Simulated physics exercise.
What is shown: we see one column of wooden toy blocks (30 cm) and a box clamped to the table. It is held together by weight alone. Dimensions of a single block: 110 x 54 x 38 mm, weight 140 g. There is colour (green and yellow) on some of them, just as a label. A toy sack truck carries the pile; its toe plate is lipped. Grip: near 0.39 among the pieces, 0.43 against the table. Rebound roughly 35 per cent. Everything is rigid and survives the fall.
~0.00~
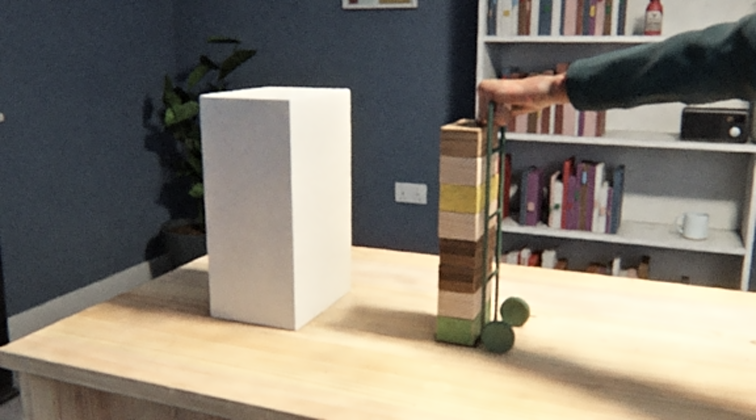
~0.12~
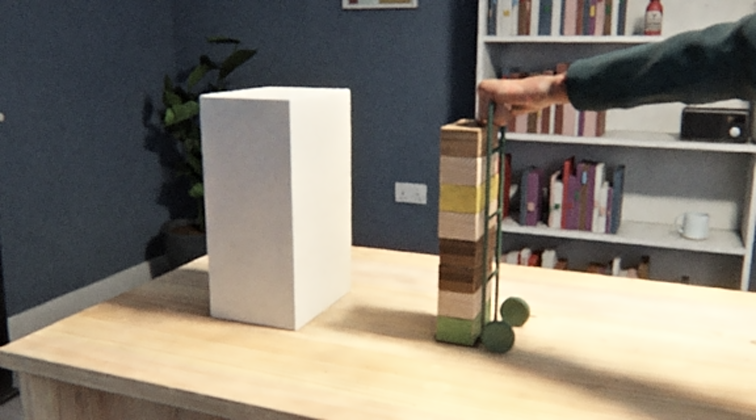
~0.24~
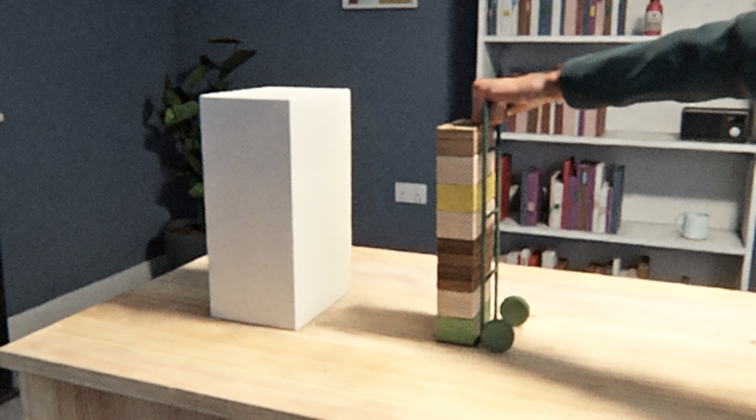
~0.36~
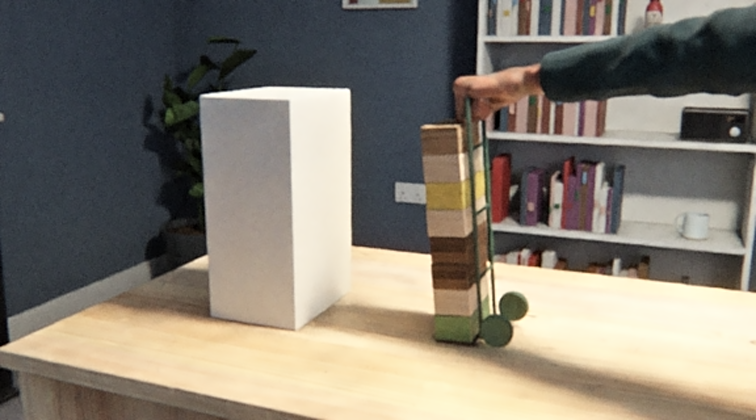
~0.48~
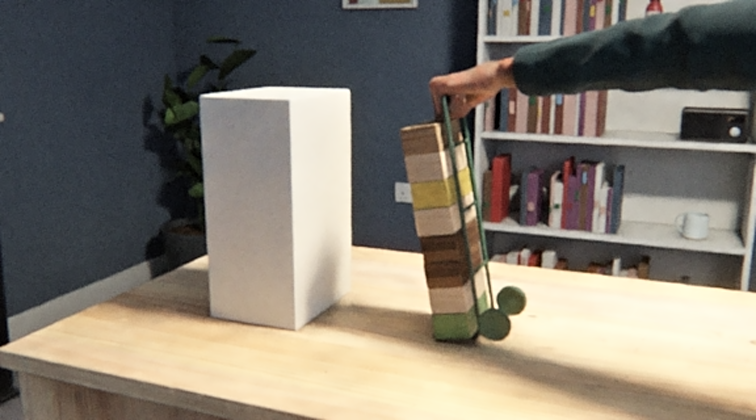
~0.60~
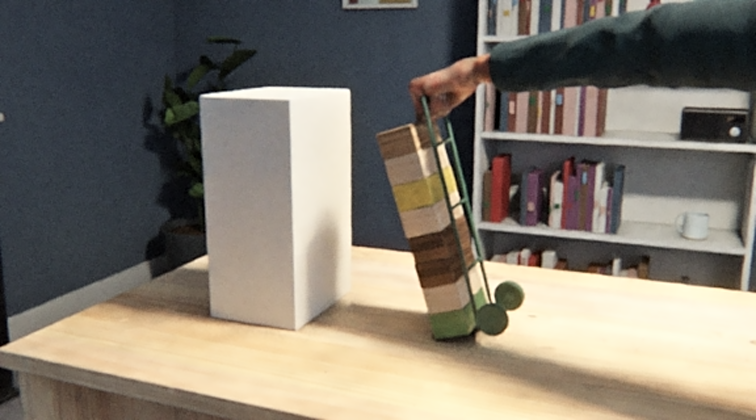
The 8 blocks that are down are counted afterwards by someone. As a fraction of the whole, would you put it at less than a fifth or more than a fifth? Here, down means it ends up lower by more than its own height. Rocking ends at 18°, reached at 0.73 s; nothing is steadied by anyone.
Counted up, it comes to upwards of a fifth.
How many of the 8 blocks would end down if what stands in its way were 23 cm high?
Then the number is 6.
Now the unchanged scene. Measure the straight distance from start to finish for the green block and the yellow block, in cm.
For green it's roughly 2 cm, and for yellow it's roughly 18 cm.
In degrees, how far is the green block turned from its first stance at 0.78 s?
Measured against how it began, the tilt is near 40 degrees.
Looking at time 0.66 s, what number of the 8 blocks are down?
By that point, 0 in all.
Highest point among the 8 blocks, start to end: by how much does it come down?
Roughly 4 centimetres lower at the end.
After 0.66 s, none of the 8 blocks down, 8 disturbed; yellow block leaning 23°; green block leaning 23°.
After 0.70 s, none of the 8 blocks down, 8 disturbed; yellow block leaning 27°; green block leaning 27°.
After 0.78 s, 2 of the 8 blocks down; yellow block leaning 40°, 31 mm lower; green block leaning 40°.
After 0.86 s, 4 of the 8 blocks down; green block leaning 45°; yellow block leaning 45°, 51 mm lower.
At rest (1.8 s), 4 of the 8 blocks down; green block leaning 47°; yellow block leaning 46°, 56 mm lower. That is 50 per cent. As the last picture would show them, middles, green block near (451, 306), yellow block near (357, 219).
